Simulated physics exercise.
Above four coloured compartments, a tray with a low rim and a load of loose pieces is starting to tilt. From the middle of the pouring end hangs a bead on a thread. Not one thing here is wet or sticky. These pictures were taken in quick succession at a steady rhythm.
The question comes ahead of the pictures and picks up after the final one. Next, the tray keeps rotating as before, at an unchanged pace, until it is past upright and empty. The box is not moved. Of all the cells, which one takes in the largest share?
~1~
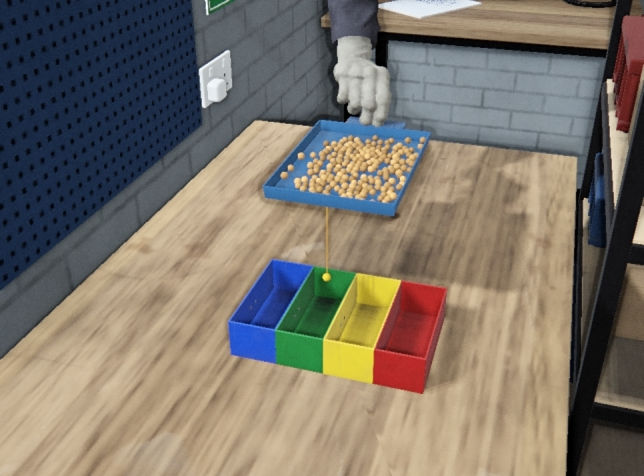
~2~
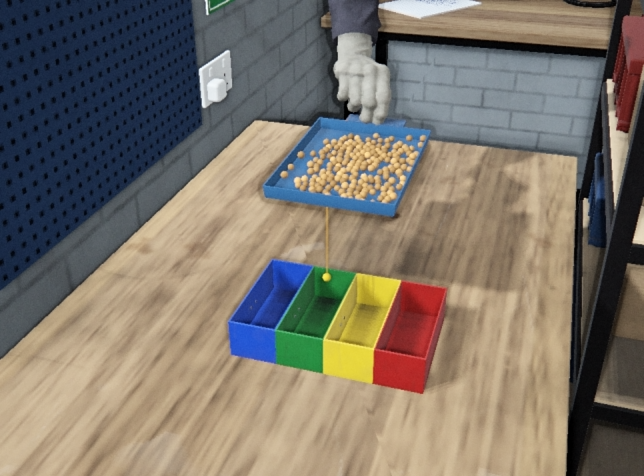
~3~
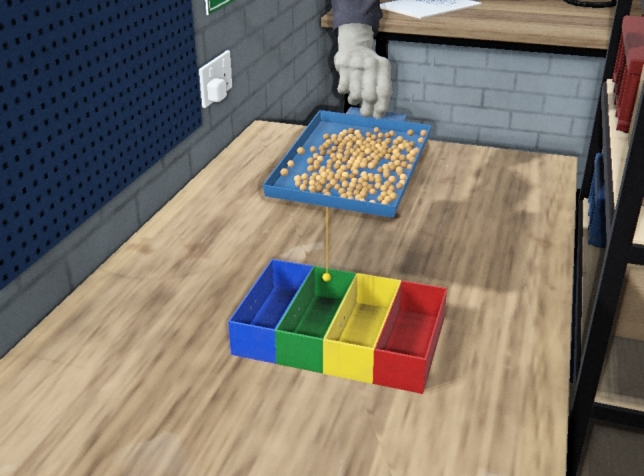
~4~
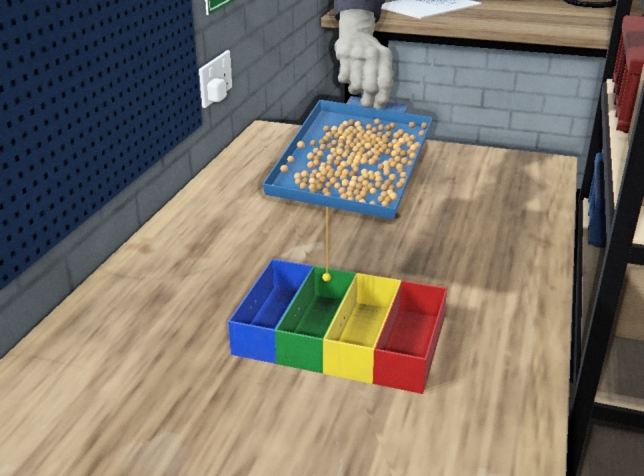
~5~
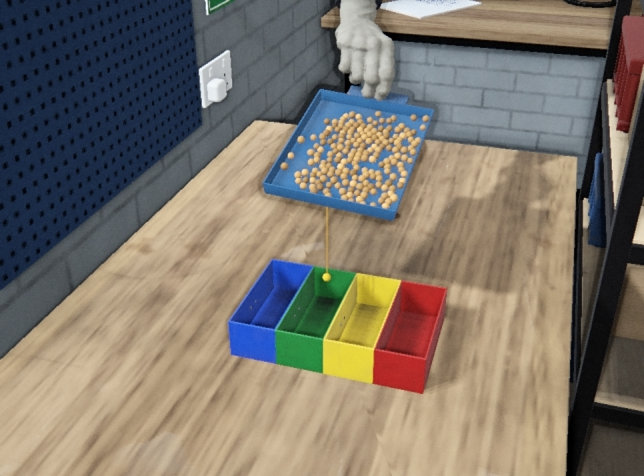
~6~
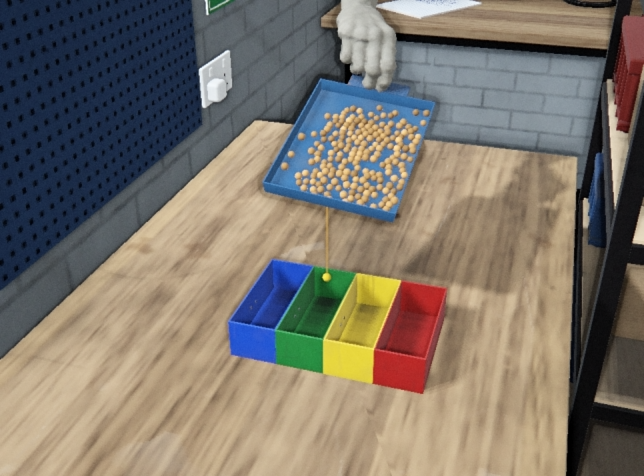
The largest share goes to the yellow cell.
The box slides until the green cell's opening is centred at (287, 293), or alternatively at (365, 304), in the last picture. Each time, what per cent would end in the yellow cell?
Respectively 10 percent and 30 percent.
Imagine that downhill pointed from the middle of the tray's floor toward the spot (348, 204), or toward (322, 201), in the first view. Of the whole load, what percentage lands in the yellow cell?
First heading roughly 60 %, second roughly 20 %.
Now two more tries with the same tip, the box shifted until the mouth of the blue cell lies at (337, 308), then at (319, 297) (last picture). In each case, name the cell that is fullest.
The first time it is the green one, and the second time it is green.
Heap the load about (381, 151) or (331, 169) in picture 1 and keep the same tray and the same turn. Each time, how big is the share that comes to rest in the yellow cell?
Roughly 60 per cent, and 60 per cent.
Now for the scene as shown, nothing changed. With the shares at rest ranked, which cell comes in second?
Second position is held by red.
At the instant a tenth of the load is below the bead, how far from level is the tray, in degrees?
It has tipped about 85 degrees.
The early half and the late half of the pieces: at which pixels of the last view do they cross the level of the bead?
The opening half passes (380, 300), the closing half (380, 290).
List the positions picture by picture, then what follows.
The first picture shows corners of the pouring end at (265, 186) and (394, 203), level; middle of the load at (358, 167), round wooden beads; bead on its thread at (327, 277); blue cell at (253, 339); green cell at (300, 348); yellow cell at (348, 358); red cell at (399, 368).
The second picture shows corners of the pouring end at (265, 185) and (394, 204), level; middle of the load at (358, 166).
The third picture shows corners of the pouring end at (265, 184) and (394, 205), tipped barely, lowest at the right corner; middle of the load at (358, 163).
The fourth picture shows corners of the pouring end at (265, 183) and (394, 208), tipped a little, lowest at the right corner; middle of the load at (358, 158).
The fifth picture shows corners of the pouring end at (265, 182) and (394, 210), tipped a little, lowest at the right corner; middle of the load at (359, 155).
The sixth picture shows corners of the pouring end at (265, 181) and (394, 212), tipped clearly, lowest at the right corner; middle of the load at (360, 154), nearly all on the move; blue cell at (253, 339); green cell at (300, 348); yellow cell at (348, 358); red cell at (399, 368).
Soon after the last picture, tray tipped steeply; nearly all on the tray; a stray few in the red cell; a stray few in the yellow cell.
A little later, tray tipped right over; about a quarter on the tray; about a third in the yellow cell; about a quarter in the red cell; a small part in the green cell; about a quarter falling or outside the box.
Later still, tray tipped past a quarter turn; about two thirds in the yellow cell; about a quarter in the red cell; a small part in the green cell; a stray few falling or outside the box.
By the end, tray tipped past a quarter turn; about two thirds in the yellow cell; about a quarter in the red cell; a small part in the green cell; none in the blue cell; a stray few outside the box.
